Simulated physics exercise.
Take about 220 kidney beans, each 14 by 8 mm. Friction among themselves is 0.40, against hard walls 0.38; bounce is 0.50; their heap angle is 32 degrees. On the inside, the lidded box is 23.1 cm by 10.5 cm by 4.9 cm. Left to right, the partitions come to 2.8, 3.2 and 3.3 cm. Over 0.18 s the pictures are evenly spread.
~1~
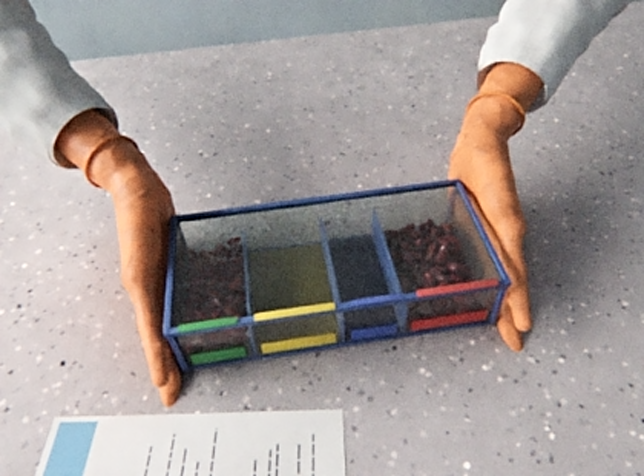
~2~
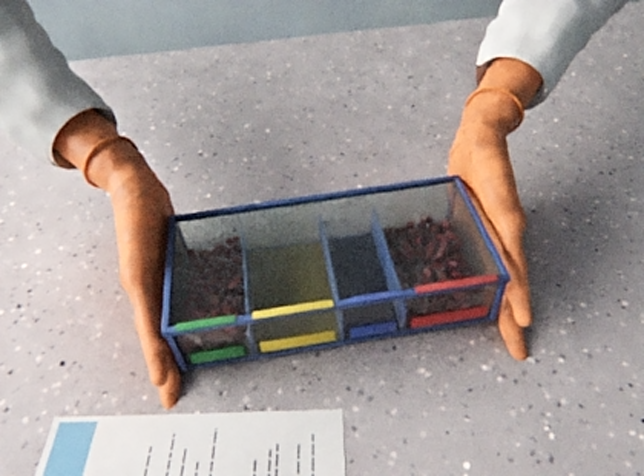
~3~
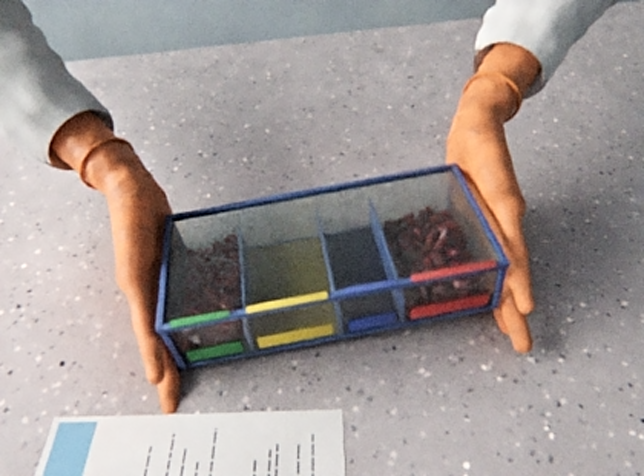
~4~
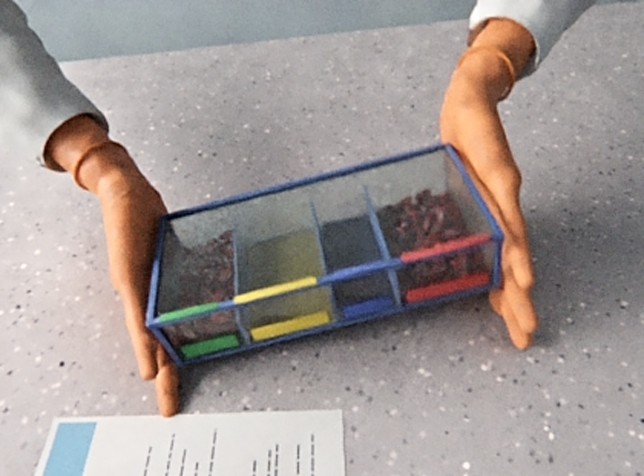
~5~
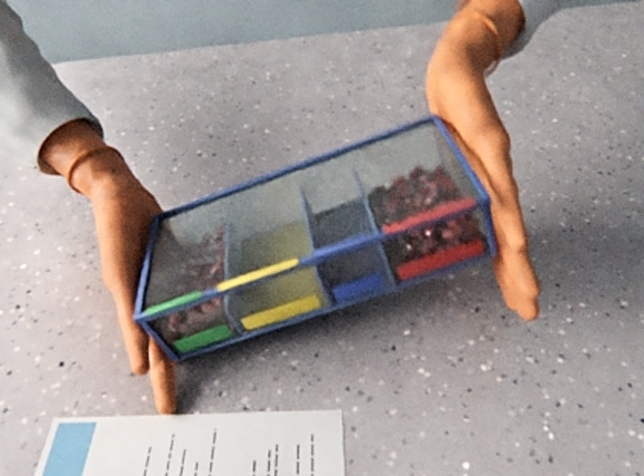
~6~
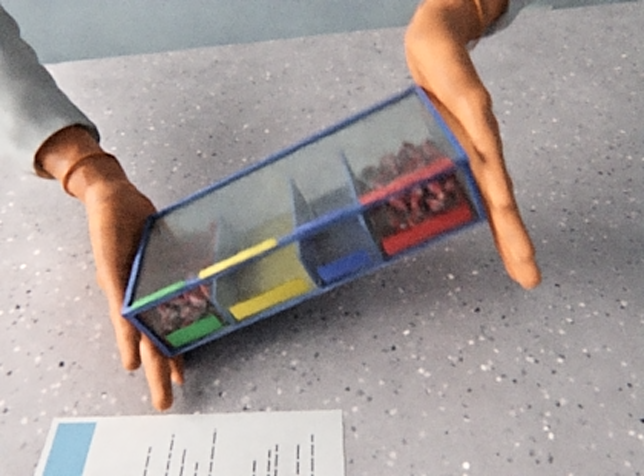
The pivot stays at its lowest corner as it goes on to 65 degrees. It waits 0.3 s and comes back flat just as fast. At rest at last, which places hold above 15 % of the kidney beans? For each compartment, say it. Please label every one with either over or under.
Labels - red: Over; blue: Under; green: Over; yellow: Under.
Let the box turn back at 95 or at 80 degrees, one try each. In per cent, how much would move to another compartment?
Around 15 and 10 in a hundred, respectively.
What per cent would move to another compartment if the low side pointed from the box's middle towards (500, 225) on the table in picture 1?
Something like 30 per cent of the pieces.
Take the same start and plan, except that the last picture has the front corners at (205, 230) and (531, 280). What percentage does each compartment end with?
Final shares, in per cent - red: 50, blue: 5, green: 25, yellow: 20.
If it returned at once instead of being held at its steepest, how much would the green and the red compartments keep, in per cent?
Green 55, red 35.
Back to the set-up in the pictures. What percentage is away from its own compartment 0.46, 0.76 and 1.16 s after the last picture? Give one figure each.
In order: 15, then 15, then 15.
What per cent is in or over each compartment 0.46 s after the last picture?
Red 35; blue 10; green 55; yellow 0.
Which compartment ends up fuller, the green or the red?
That would be the green compartment.
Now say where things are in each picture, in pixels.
In the first frame, box tilt 0 degrees, front corners at (171, 330) and (504, 281); red 45 %, green 55 %.
In the second frame, box tilt 1 degrees, front corners at (169, 329) and (503, 277).
In the third frame, box tilt 4 degrees, front corners at (164, 326) and (502, 262), lowest corner left back.
In the fourth frame, box tilt 10 degrees, front corners at (154, 322) and (497, 236), lowest corner left back.
In the fifth frame, box tilt 17 degrees, front corners at (142, 316) and (483, 199), lowest corner left back.
In the sixth frame, box tilt 24 degrees, front corners at (129, 311) and (461, 159), lowest corner left back; red 45 %, green 55 %.
Then, 0.46 s after the last picture, tilt 65 degrees; red 35 %, blue 10 %, green 55 %.
Then, 0.76 s after the last picture, tilt 38 degrees; red 30 %, blue 10 %, green 55 %, yellow 5 %.
Then, 1.16 s after the last picture, tilt 0 degrees; red 30 %, blue 10 %, green 55 %, yellow 5 %.
In the end, red 30 %, blue 10 %, green 55 %, yellow 5 %.
